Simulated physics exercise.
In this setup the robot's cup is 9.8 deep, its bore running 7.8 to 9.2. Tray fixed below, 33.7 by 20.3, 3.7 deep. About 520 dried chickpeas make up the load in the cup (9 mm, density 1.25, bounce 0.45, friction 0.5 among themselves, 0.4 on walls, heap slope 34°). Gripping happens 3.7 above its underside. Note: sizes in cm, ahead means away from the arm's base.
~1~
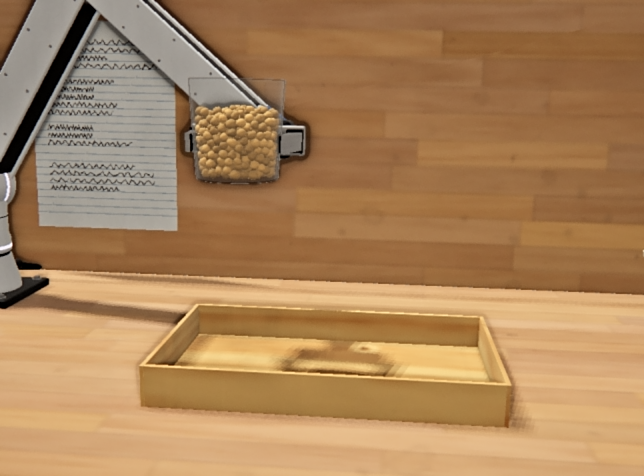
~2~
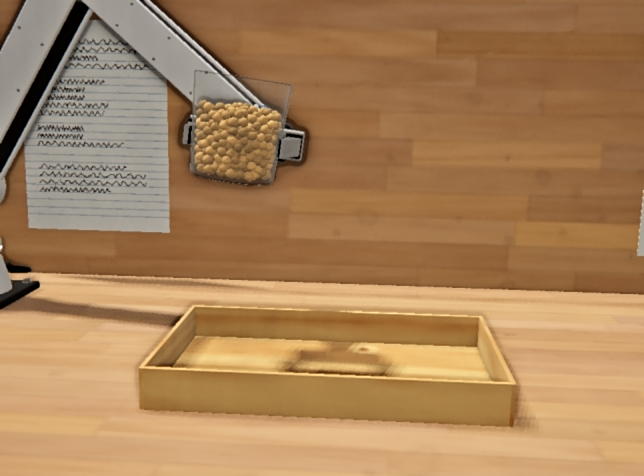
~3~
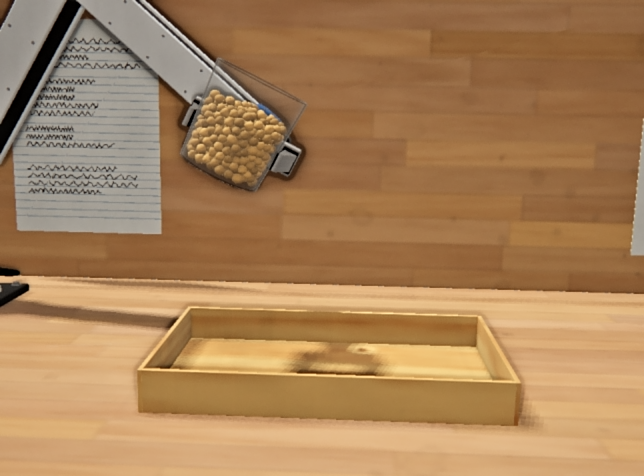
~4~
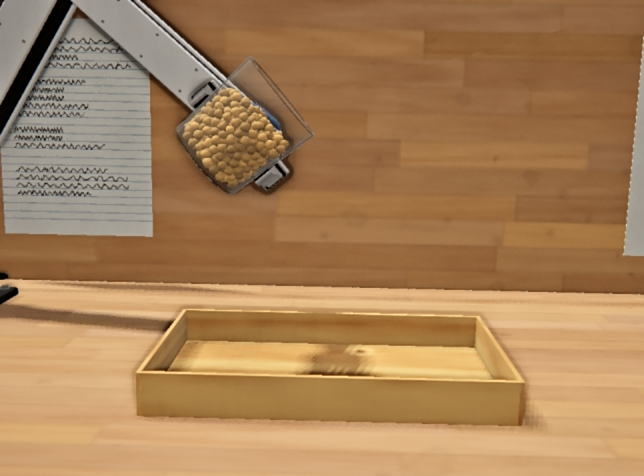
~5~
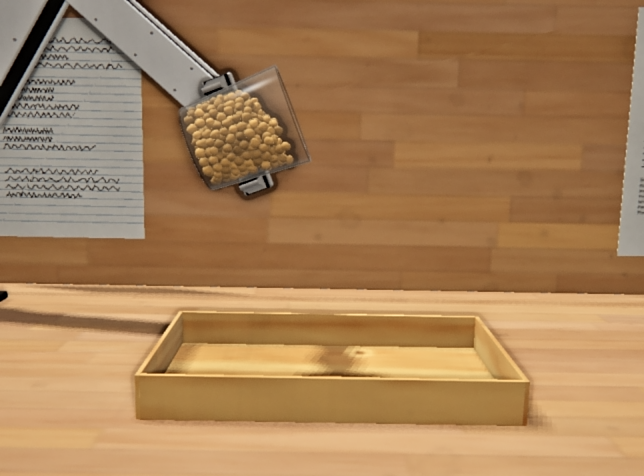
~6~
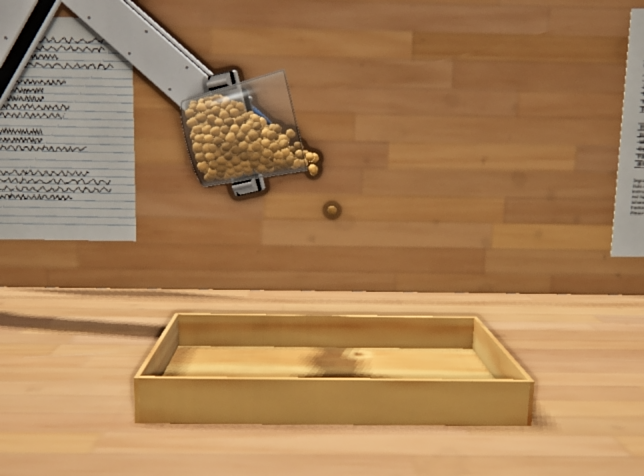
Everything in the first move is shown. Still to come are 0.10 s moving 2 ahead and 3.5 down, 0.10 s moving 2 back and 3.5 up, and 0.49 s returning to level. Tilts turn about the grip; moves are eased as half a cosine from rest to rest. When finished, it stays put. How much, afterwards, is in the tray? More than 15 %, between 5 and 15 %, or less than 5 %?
Between 5 and 15 %.
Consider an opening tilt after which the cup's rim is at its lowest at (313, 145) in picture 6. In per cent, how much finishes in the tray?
Close to 0 in a hundred.
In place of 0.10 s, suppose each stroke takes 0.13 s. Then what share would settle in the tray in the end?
Roughly 5 percent then.
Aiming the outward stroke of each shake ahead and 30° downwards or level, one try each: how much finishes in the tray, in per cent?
I'd say close to 25 percent for the first and close to 50 percent for the second.
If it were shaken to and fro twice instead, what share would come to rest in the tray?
I'd expect close to 20 per cent then.
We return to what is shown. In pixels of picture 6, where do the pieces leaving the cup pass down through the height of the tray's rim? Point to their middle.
(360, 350).
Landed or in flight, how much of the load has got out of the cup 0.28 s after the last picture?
Share gone: Around 5 %.
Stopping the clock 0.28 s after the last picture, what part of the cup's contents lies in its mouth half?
Something near 40 per cent is there.
Then, 0.28 s later, tilted 72° forward, highest piece 27 above the table; 482 in the cup, 11 in the tray, 27 in flight or on a rim.
Then, 0.55 s later, tilted 14° forward, highest piece 30 above the table; 474 in the cup, 44 in the tray, 2 in flight or on a rim.
Then, 0.89 s later, level, highest piece 30 above the table; 474 in the cup, 46 in the tray.
Then, 1.94 s later, level, highest piece 30 above the table; 474 in the cup, 46 in the tray.
At rest, 474 in the cup, 46 in the tray. That is 9 % in the tray.
